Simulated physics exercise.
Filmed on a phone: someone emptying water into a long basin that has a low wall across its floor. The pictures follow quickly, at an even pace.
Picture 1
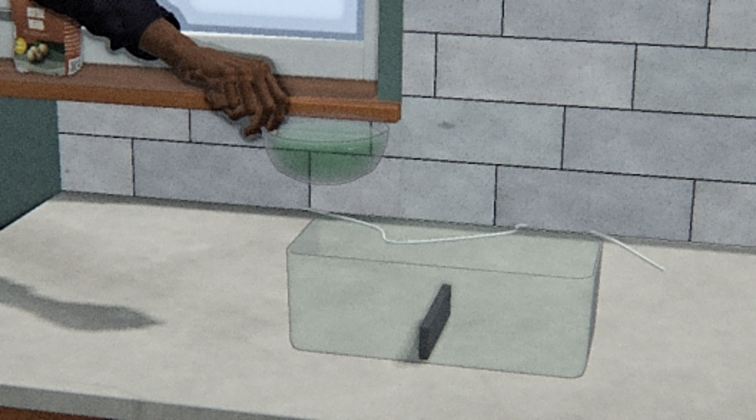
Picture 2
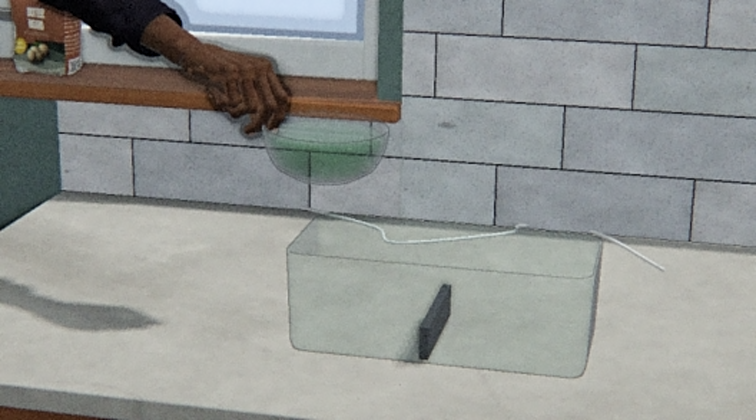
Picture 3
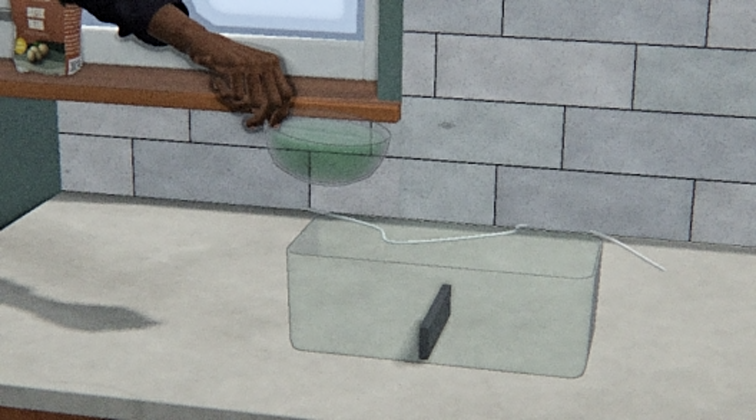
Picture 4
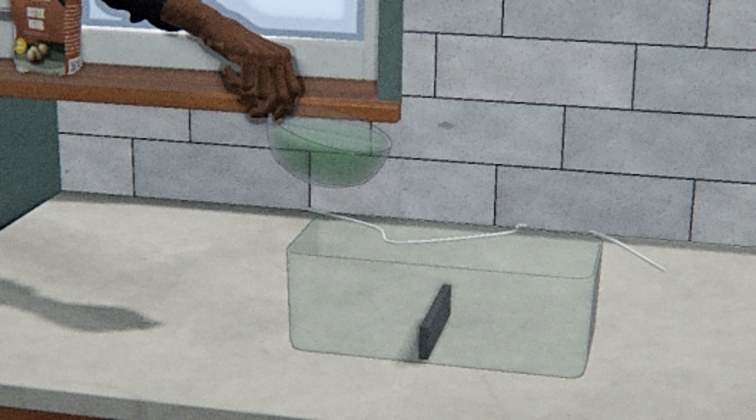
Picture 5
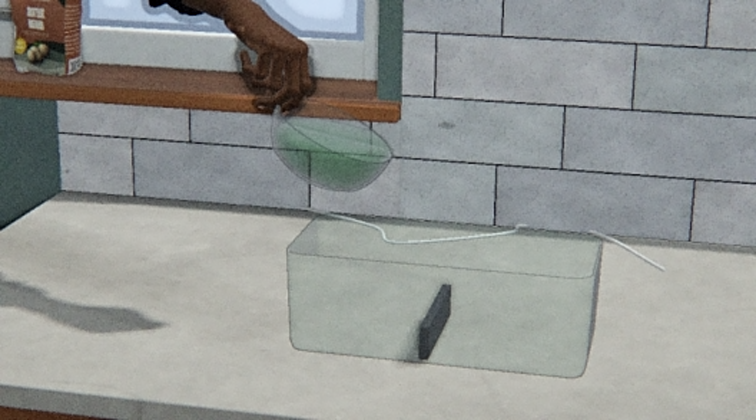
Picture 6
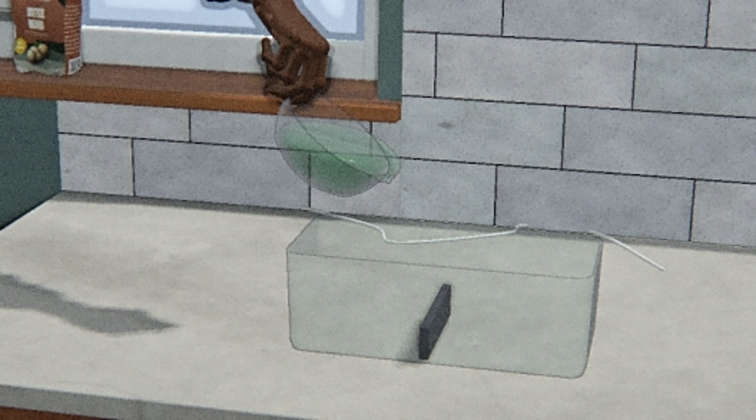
In this clip, a hand tilts a clear bowl of greenish liquid further and further to the right above a long, transparent basin with a low dark wall inside, while the basin stays still on the pale counter.
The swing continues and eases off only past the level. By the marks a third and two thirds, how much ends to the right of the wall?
It comes to less than a third.
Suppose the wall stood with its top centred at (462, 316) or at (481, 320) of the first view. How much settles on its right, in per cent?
In turn 25 and 30 in a hundred.
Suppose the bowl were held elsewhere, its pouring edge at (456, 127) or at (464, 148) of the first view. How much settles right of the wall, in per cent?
About 85 and 85 per cent.
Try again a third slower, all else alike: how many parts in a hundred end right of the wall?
Near 35 %.
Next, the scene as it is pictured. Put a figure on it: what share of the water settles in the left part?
Some 75 per cent.
A moment on, the bowl is tipped right over and 3 per cent is still to pour, 69 is left of the wall and 14 right of it.
Next, the bowl is tipped right over and 0 per cent is still to pour, 76 is left of the wall and 18 right of it.
Then the bowl is tipped right over and 0 per cent is still to pour, 75 is left of the wall and 20 right of it.
Later the bowl is tipped right over and 0 per cent is still to pour, 75 is left of the wall and 21 right of it.
At rest 75 per cent lies left of the wall, 21 right of it and 4 outside.
